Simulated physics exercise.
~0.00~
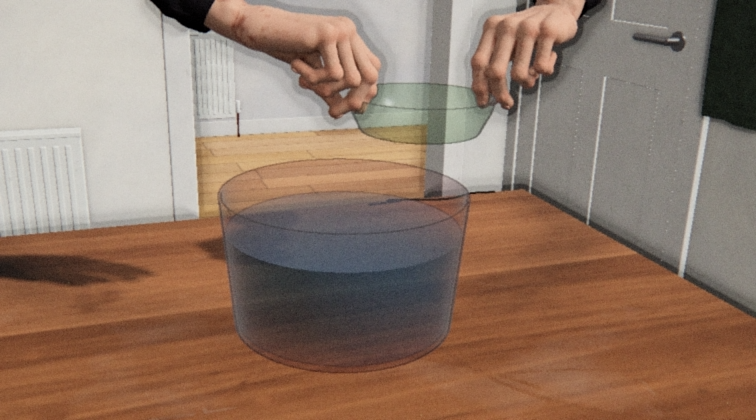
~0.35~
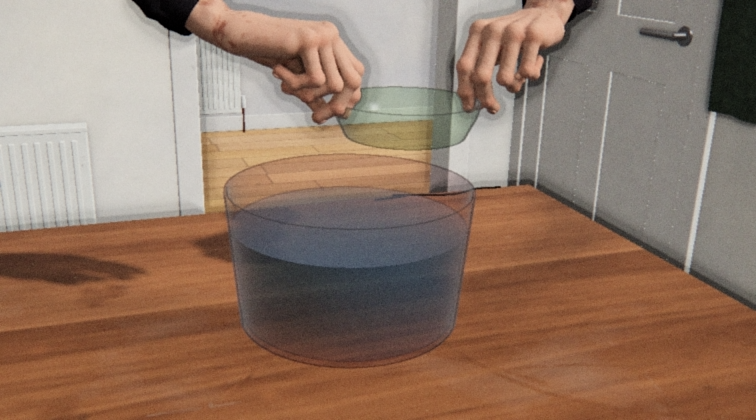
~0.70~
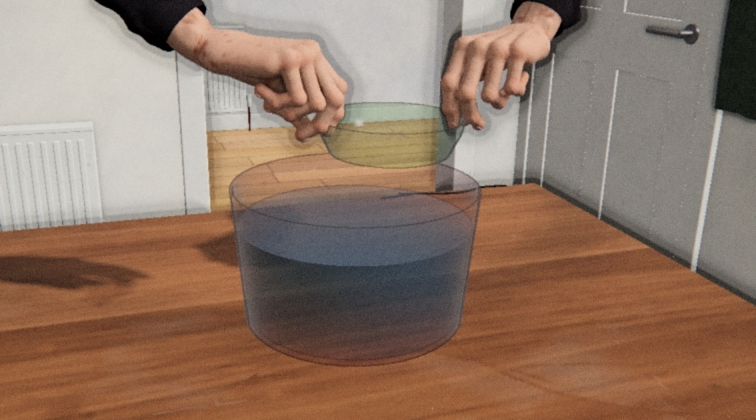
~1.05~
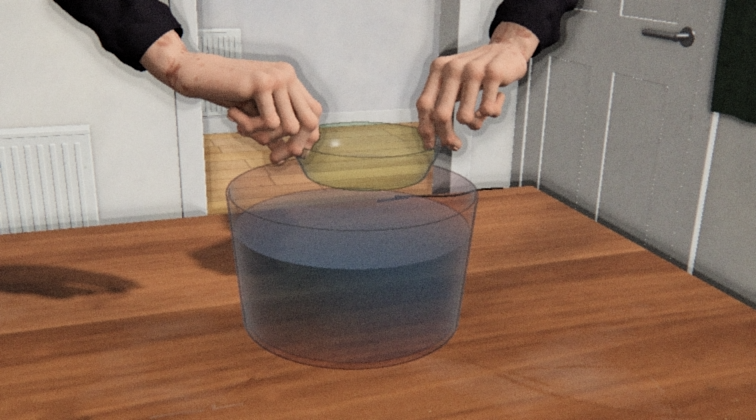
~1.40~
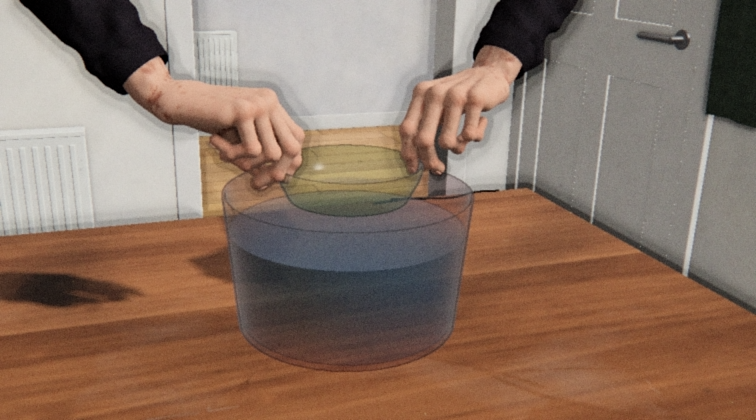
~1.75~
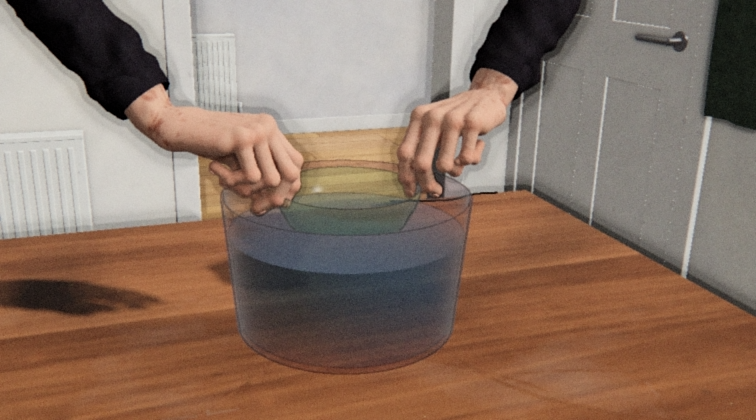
A small, clear glass dish, gripped at its sides by two hands, moved down and slightly left over a larger basin of bluish water on a wooden table, until it was just above the surface.
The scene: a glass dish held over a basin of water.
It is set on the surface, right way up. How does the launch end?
It does not go down.
By 2.2 s, the dish dips into the water.
By 2.8 s, it bobs and steadies.
By 5.0 s, the dish floats with about half of its side showing.
